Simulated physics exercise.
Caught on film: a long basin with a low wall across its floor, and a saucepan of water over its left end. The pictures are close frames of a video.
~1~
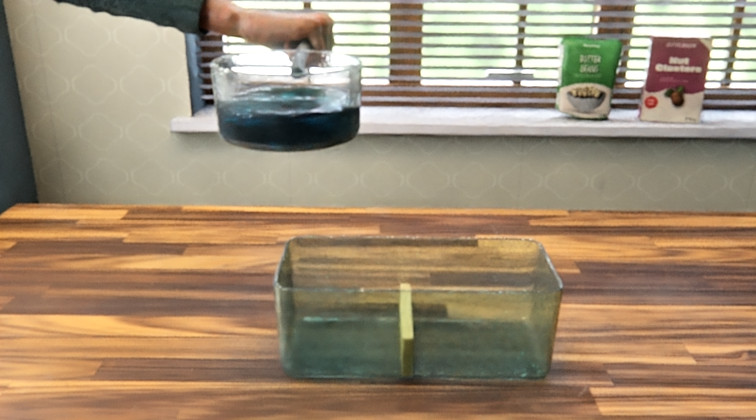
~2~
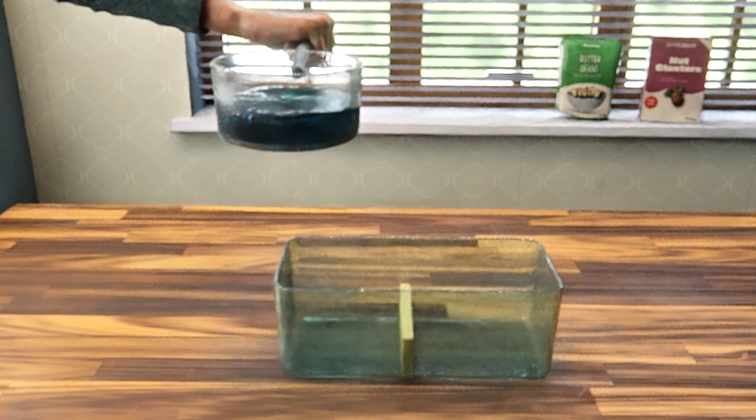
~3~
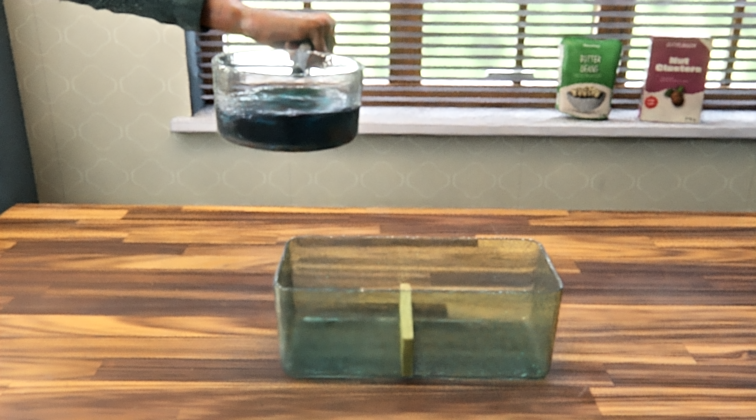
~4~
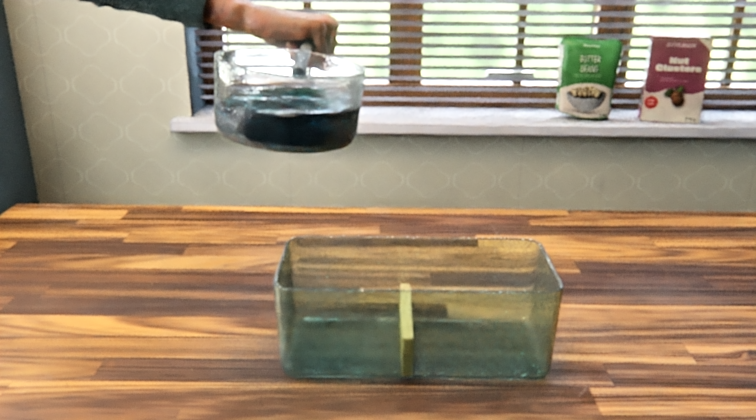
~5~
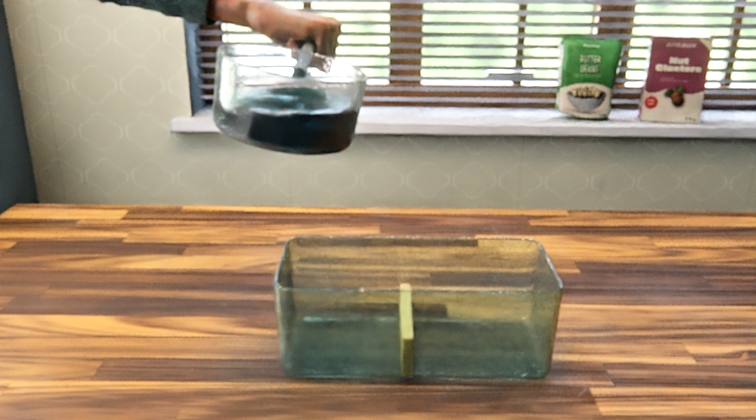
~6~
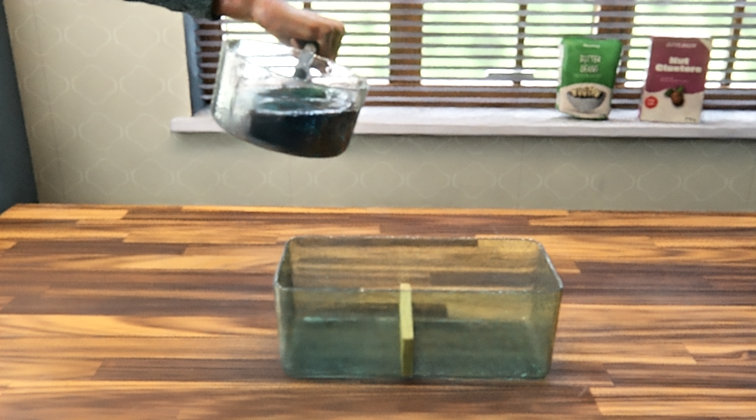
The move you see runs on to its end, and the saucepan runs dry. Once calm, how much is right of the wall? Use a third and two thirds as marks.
It comes to between a third and two thirds.
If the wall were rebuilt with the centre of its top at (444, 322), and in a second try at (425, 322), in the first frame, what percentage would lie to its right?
In turn 5 and 20 in a hundred.
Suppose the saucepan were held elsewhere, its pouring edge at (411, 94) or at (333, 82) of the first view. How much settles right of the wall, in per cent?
Near 80 % and 5 %.
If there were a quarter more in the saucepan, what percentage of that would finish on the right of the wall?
Near 55 %.
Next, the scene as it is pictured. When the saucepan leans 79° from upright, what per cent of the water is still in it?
Roughly 55 in a hundred.
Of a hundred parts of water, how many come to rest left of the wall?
Some 55 per cent.
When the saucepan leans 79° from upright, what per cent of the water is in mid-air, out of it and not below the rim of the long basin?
Close to 40 per cent.
A moment on, the tilt is 79° and 53 per cent is still to pour, 3 is left of the wall and 4 right of it.
Next, the tilt is 114° and 6 per cent is still to pour, 39 is left of the wall and 41 right of it.
Then the tilt is 119° and 0 per cent is still to pour, 56 is left of the wall and 43 right of it.
Later the tilt is 119° and 0 per cent is still to pour, 56 is left of the wall and 43 right of it.
Finally, 56 per cent lies left of the wall, 43 right of it and 2 outside.
